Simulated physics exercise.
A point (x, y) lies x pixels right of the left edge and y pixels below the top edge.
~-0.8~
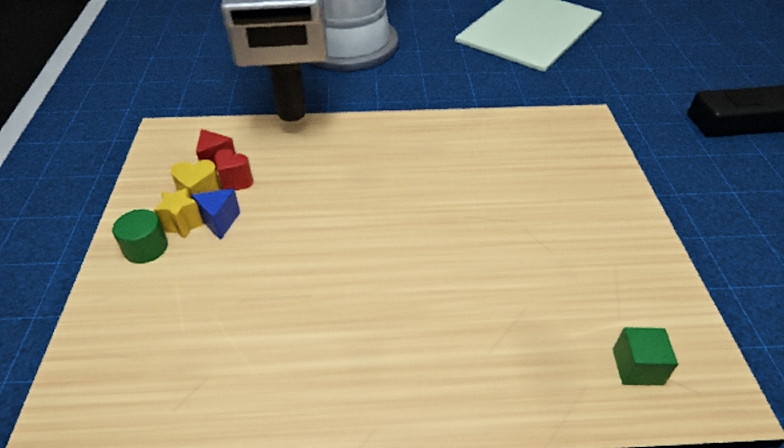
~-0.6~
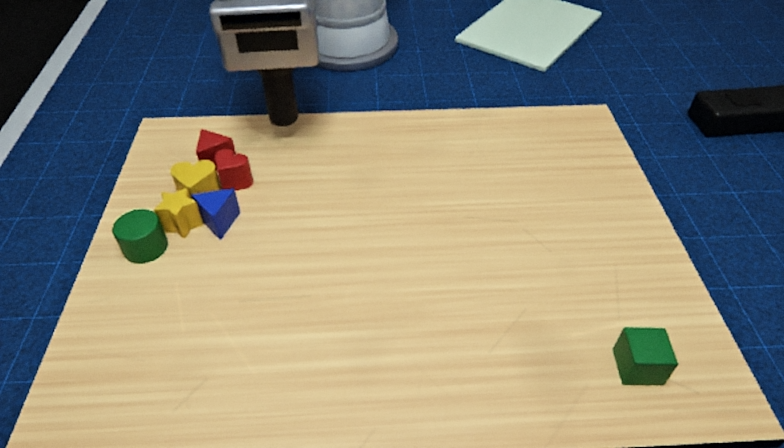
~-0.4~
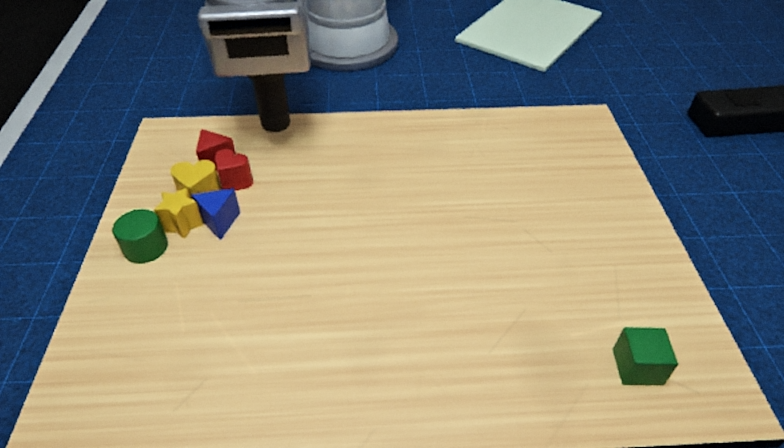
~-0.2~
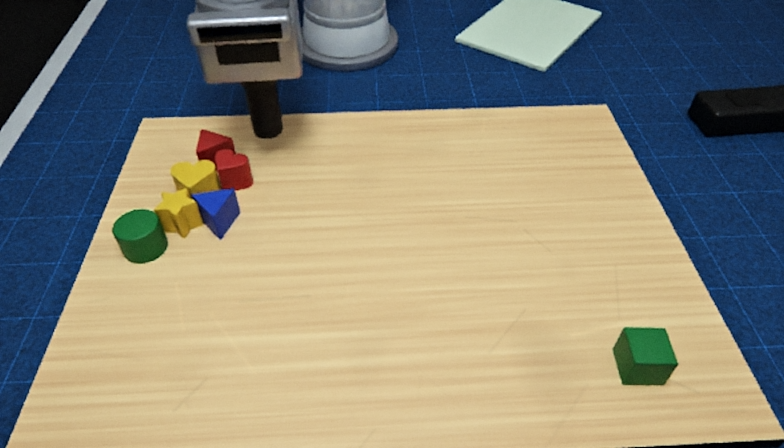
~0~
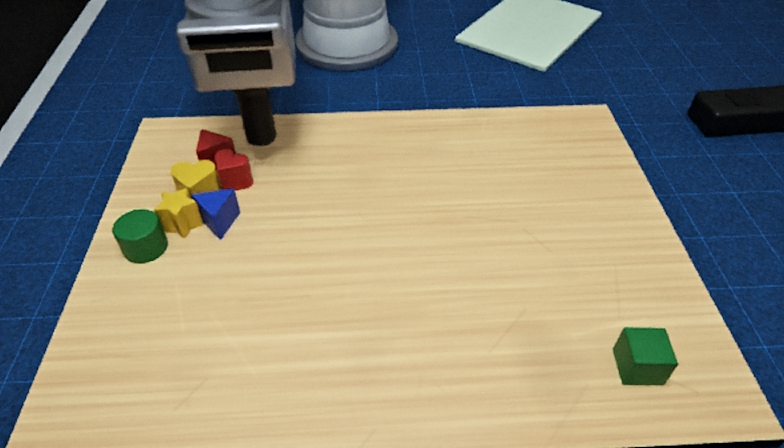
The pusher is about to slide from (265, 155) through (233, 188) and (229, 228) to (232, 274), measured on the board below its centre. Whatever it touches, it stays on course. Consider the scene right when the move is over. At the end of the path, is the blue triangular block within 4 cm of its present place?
No - that is not the case.
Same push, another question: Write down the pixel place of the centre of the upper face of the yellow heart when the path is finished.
I'd expect the centre of its top face to be at (169, 183).
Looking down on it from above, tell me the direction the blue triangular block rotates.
The block turns clockwise.
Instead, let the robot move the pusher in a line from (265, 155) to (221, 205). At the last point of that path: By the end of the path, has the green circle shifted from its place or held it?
It moves.
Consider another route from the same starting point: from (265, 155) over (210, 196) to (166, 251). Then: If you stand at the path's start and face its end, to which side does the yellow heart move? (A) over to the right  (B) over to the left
My pick is A.
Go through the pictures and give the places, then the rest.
Pusher's lower end at (292, 114); green circle at (135, 223); yellow star block at (175, 201); yellow heart at (192, 171); blue triangular block at (213, 199); red heart at (229, 158), in the first picture.
Pusher at (284, 119); blocks still, in the second picture.
Pusher at (276, 124); blocks still, in the third picture.
Pusher at (269, 131); blocks still, in the fourth picture.
Pusher at (262, 138); green circle at (135, 223); yellow star block at (175, 201); yellow heart at (192, 171); blue triangular block at (213, 199); red heart at (229, 158), in the fifth picture.
What follows on the original path. One third of the way, pusher at (228, 171); green circle at (124, 233); yellow star block at (161, 207), turned 30° anticlockwise; yellow heart at (172, 181), turned 50° clockwise; red heart at (209, 181).
Two thirds of the way, pusher at (224, 212); green circle at (124, 233); yellow star block at (159, 208), turned 40° anticlockwise; yellow heart at (169, 183), turned 70° clockwise; blue triangular block at (192, 240); red heart at (193, 217), turned 30° clockwise.
At the end, pusher at (227, 257); green circle at (124, 233); yellow star block at (159, 208), turned 40° anticlockwise; yellow heart at (169, 183), turned 70° clockwise; blue triangular block at (179, 257), turned 40° clockwise; red heart at (191, 222), turned 60° clockwise.
